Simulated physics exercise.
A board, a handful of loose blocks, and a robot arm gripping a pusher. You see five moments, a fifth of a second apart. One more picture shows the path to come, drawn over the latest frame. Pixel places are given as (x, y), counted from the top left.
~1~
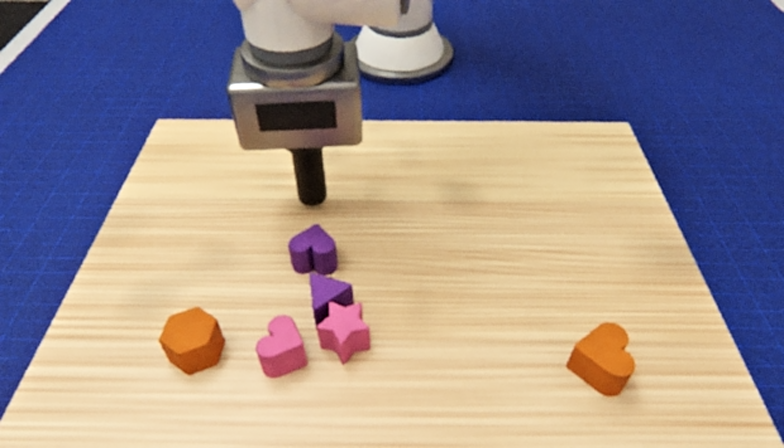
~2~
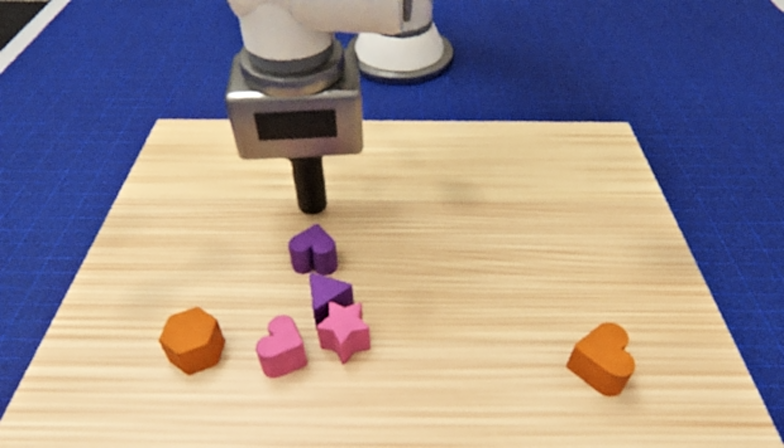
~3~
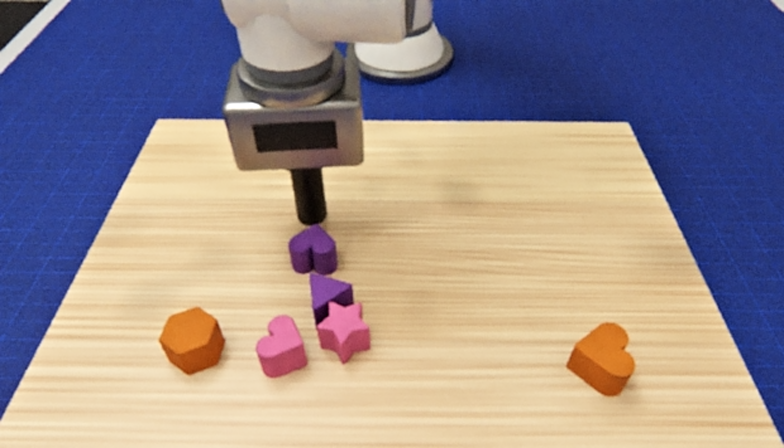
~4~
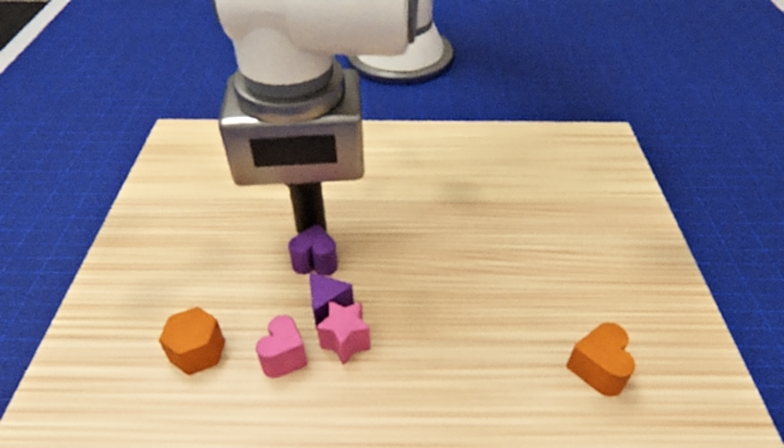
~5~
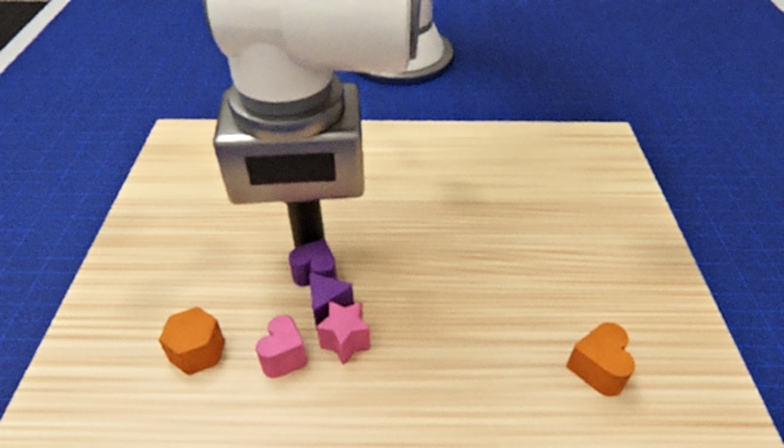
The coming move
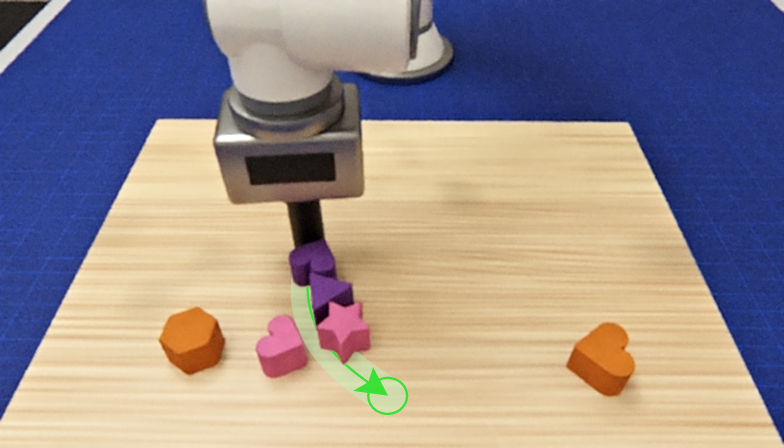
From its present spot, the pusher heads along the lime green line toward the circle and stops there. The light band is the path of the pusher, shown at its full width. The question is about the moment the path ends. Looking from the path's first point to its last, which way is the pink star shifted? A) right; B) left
B
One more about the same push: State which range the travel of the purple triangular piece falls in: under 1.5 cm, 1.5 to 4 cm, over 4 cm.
Covers over 4 cm.
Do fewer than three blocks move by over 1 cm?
Going by the path, no.
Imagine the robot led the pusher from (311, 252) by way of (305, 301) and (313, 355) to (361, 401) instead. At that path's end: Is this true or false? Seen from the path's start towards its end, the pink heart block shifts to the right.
The statement is true.
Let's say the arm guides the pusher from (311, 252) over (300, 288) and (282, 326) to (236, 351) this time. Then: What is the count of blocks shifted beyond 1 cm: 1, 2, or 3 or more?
3 or more.
Drawn move, from (311, 252) by way of (309, 302) and (334, 353) to (388, 395).
On the path given first. One third of the way, pusher at (308, 295); pink heart block at (277, 339); purple heart block at (309, 310); purple triangular piece at (320, 344), turned 20° anticlockwise; pink star at (361, 348), turned 65° anticlockwise.
Two thirds of the way, pusher at (334, 347); pink heart block at (265, 365), turned 35° clockwise; purple heart block at (313, 365), turned 55° clockwise; purple triangular piece at (318, 408), turned 50° anticlockwise; pink star at (369, 357), turned 90° anticlockwise.
At the end, pusher at (388, 389); pink heart block at (265, 365), turned 35° clockwise; purple heart block at (313, 371), turned 65° clockwise; purple triangular piece at (318, 413), turned 55° anticlockwise; pink star at (433, 396), turned 105° anticlockwise.
